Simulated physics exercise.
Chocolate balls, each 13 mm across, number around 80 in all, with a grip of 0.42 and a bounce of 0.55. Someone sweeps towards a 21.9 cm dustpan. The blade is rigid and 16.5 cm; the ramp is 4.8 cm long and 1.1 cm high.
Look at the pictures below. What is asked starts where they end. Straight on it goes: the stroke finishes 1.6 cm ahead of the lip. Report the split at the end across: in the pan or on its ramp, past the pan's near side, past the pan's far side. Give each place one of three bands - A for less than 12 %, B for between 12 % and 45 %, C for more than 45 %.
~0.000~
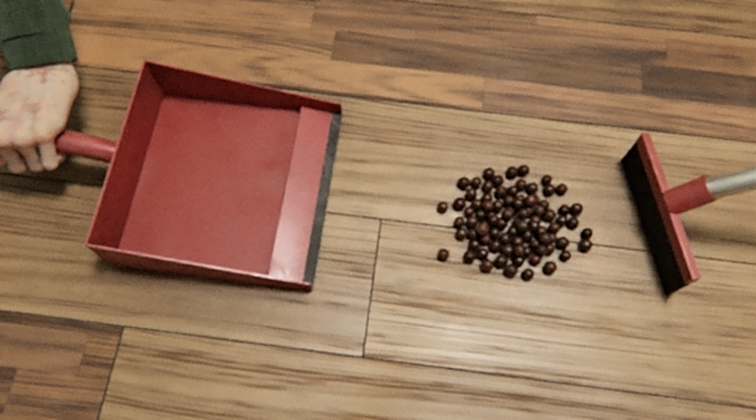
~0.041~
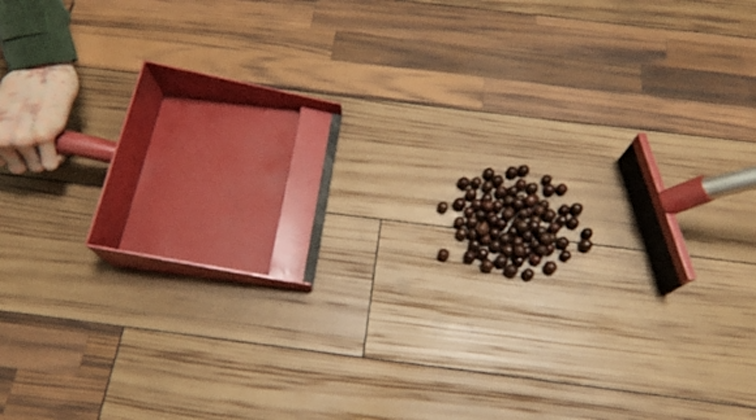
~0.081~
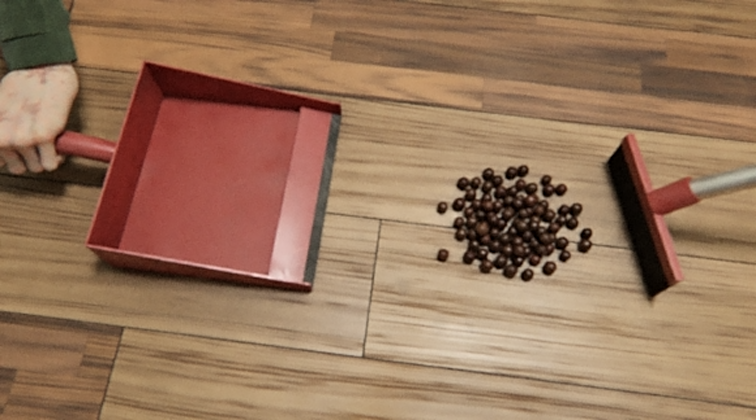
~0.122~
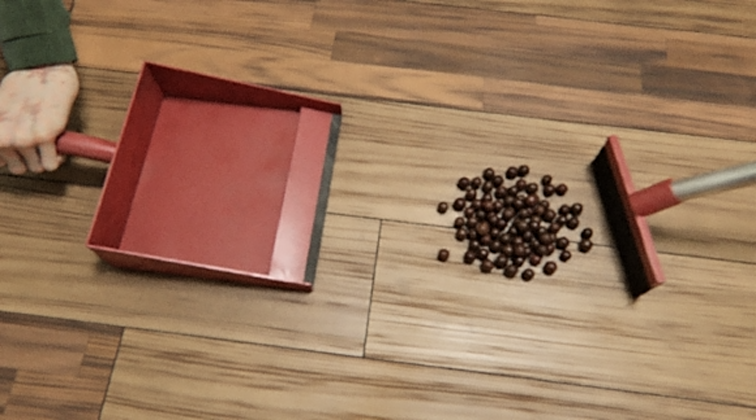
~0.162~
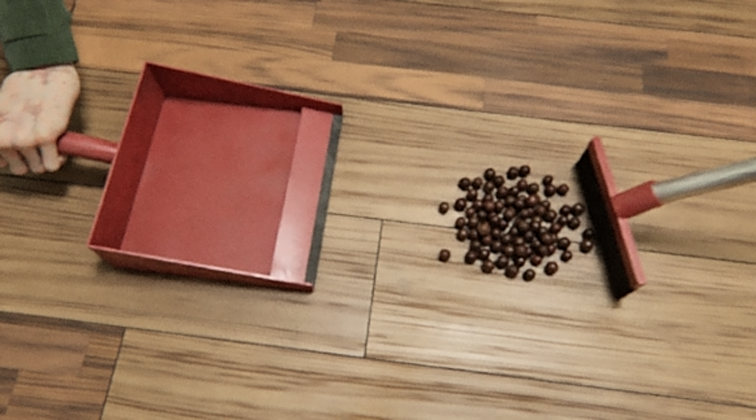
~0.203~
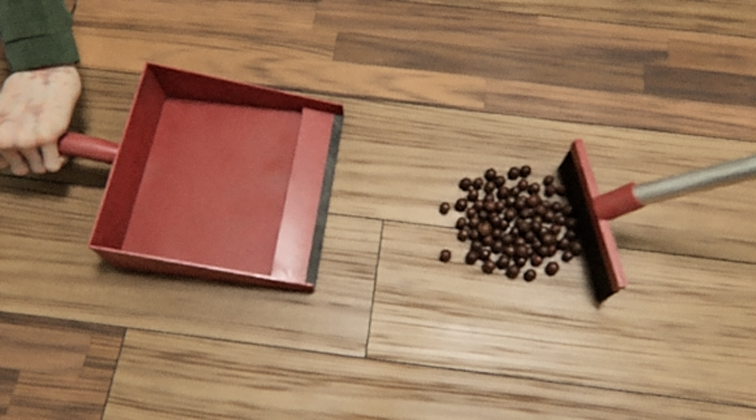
In the pan or on its ramp, band B; past the pan's near side, band B; past the pan's far side, band A.
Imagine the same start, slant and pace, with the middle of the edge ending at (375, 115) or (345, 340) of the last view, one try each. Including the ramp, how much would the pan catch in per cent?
About 5 and 10 per cent.
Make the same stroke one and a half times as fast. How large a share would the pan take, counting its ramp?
Then around 25 per cent.
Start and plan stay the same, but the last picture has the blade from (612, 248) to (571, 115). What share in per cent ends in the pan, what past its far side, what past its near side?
Pan: 5, far side: 5, near side: 0.
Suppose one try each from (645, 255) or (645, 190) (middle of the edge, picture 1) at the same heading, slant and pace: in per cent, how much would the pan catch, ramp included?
The two tries give some 15 % and some 15 %.
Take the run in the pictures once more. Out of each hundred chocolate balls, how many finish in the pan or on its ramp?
Roughly 20 in a hundred come to rest there.
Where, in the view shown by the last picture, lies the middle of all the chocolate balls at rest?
In the last view, approximately (327, 245).
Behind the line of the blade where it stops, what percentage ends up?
About 15 percent.
After 0.45 s, middle of the blade 16 cm from the lip; 0 % over the lip, far side 0 %, near side 5 %.
After 0.62 s, middle of the blade 8 cm from the lip; 0 % over the lip, far side 5 %, near side 20 %.
After 0.91 s, middle of the blade 4 cm from the lip; 25 % over the lip, far side 5 %, near side 25 %.
In the end, at 1.4 s, pan 20 %, near side 25 %, far side 5 %, in front of the lip or behind the blade 50 %.
